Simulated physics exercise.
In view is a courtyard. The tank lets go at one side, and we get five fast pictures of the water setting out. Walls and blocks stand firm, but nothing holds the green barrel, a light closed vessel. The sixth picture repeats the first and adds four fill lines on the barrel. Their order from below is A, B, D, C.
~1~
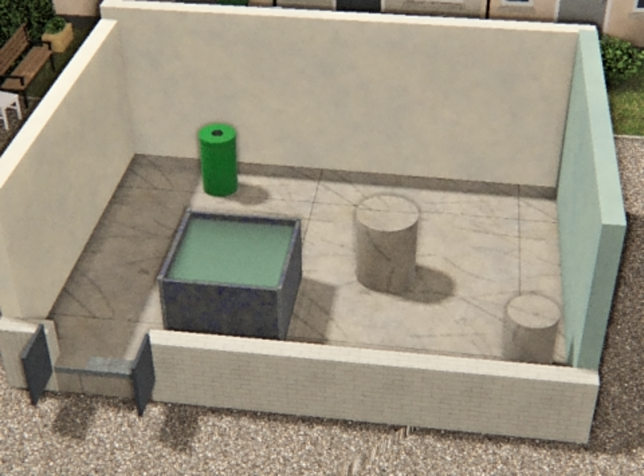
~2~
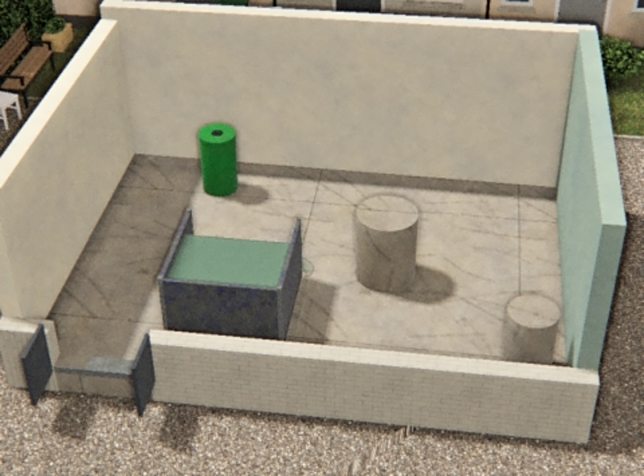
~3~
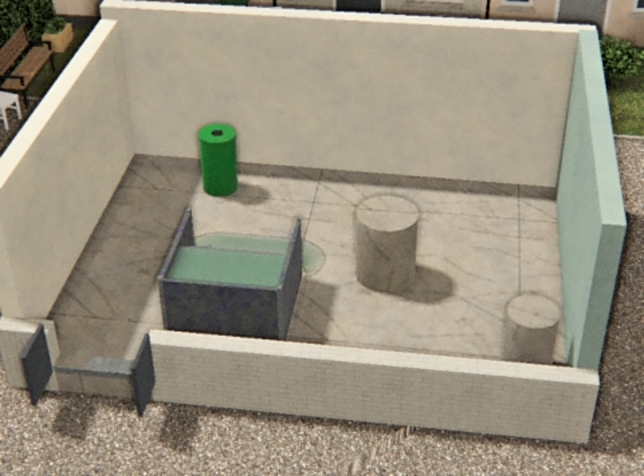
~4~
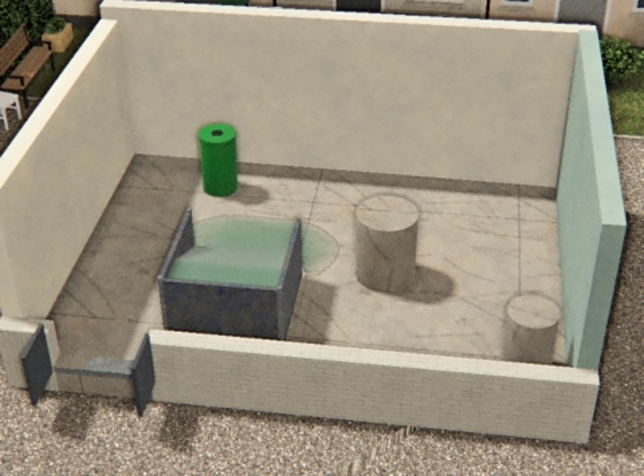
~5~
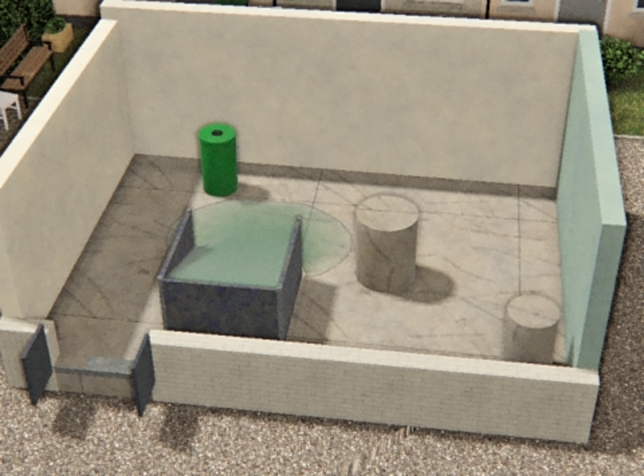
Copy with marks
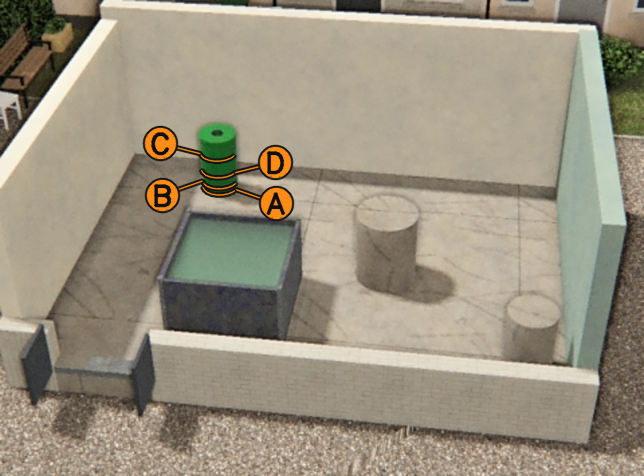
Greenish water spreading across a courtyard floor from an open-backed dark tank, with a green barrel and pale stone cylinders standing still.
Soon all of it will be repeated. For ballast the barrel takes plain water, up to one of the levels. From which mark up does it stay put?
Line C just does it.
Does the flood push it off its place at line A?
Yes, that goes wrong.
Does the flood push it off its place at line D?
Yes.
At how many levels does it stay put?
One of the four.
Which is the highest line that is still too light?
That would be D.
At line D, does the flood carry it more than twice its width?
No, it does not.
On the marked copy, A at (216, 195); B at (216, 188); C at (214, 161); D at (215, 177); from the bottom up A, B, D, C.
With A, it is washed out through the gate.
With B, it is pushed about 4 times its own width away.
With C, it does not move.
With D, it is pushed about half its own width away.
